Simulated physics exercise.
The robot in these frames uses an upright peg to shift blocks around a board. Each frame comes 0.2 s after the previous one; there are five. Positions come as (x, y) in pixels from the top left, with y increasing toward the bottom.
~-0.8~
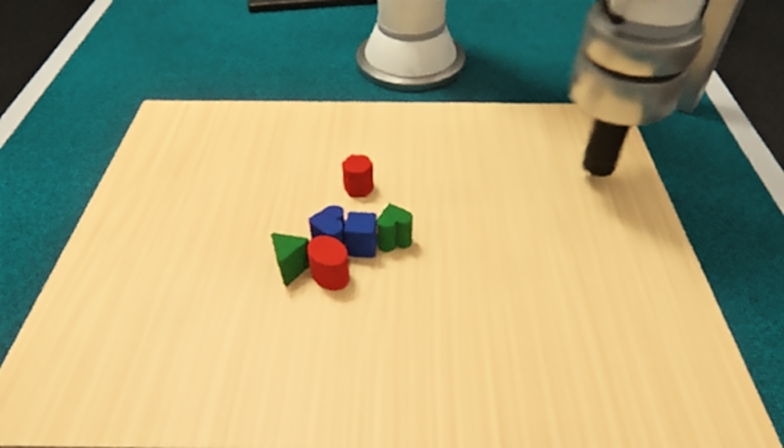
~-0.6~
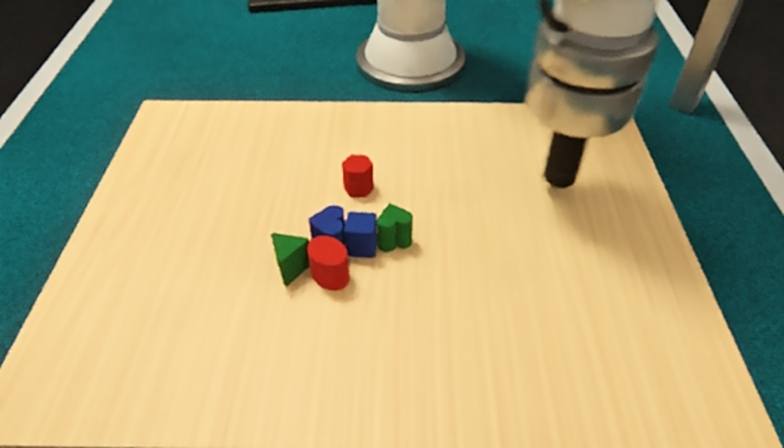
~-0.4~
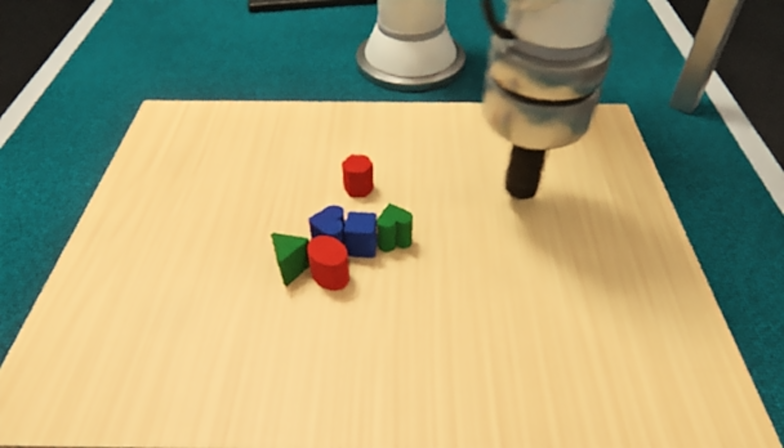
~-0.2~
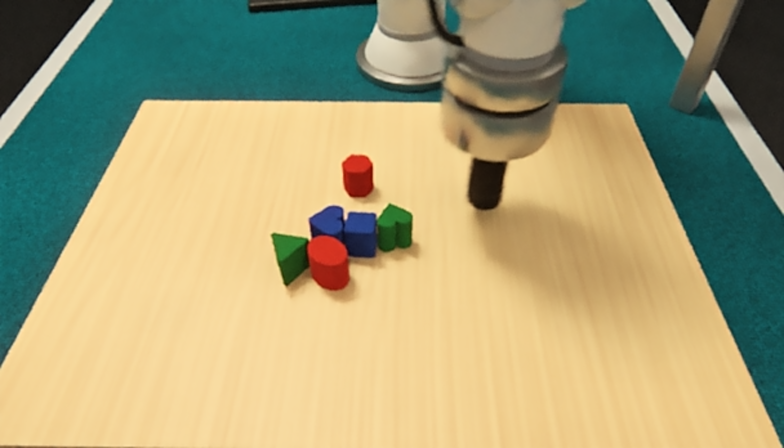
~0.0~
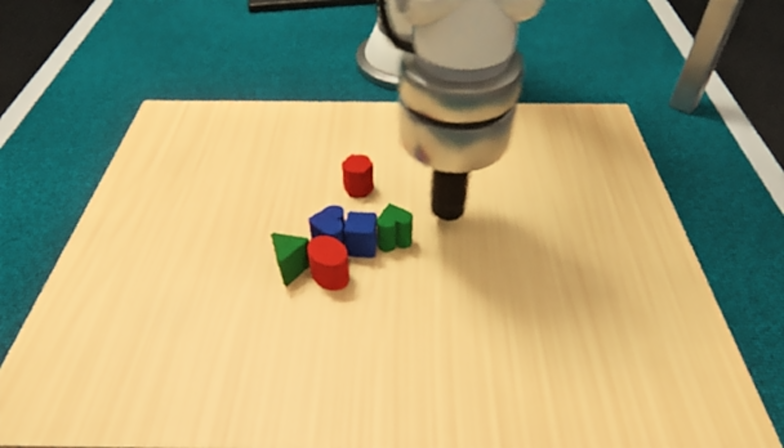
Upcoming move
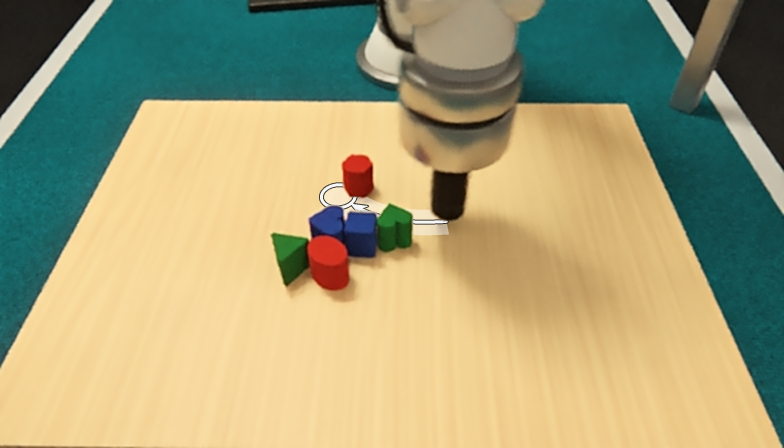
In the video, a robot arm with a dark upright peg moves left and slightly nearer across a wooden board, from the upper right toward a cluster of red, blue and green blocks, while all the blocks stay still.
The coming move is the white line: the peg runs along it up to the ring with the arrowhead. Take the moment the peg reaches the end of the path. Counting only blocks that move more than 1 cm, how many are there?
The way I see it, the answer is one.
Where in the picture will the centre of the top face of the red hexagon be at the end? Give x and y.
It sits at (350, 151).
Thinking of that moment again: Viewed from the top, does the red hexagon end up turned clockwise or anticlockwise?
The answer is clockwise.
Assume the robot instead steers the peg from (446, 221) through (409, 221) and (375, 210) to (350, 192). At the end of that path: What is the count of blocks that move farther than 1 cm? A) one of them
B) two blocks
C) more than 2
Correct choice: A.
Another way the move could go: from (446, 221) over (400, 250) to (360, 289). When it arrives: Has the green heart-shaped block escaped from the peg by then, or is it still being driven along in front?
At that point it is off to one side or behind.
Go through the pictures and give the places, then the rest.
Tip of the peg (598, 167), middles of tops, red hexagon (357, 163), blue four-sided block (361, 221), green heart-shaped block (394, 216), in the first frame.
Peg (559, 178), nothing pushed, in the second frame.
Peg (521, 189), nothing pushed, in the third frame.
Peg (484, 199), nothing pushed, in the fourth frame.
Peg (447, 210), red hexagon (357, 163), blue four-sided block (361, 221), green heart-shaped block (394, 216), in the fifth frame.
The line goes from (446, 221) via (406, 221) and (368, 212), ending at (338, 196).
What follows on the original path. One third of the way, peg (405, 209); nothing pushed yet.
Two thirds of the way, peg (367, 200); green heart-shaped block (391, 217), turned 15° anticlockwise.
At the end, peg (337, 184); red hexagon (350, 151), turned 40° clockwise; blue four-sided block unmoved; green heart-shaped block (391, 217), turned 15° anticlockwise.
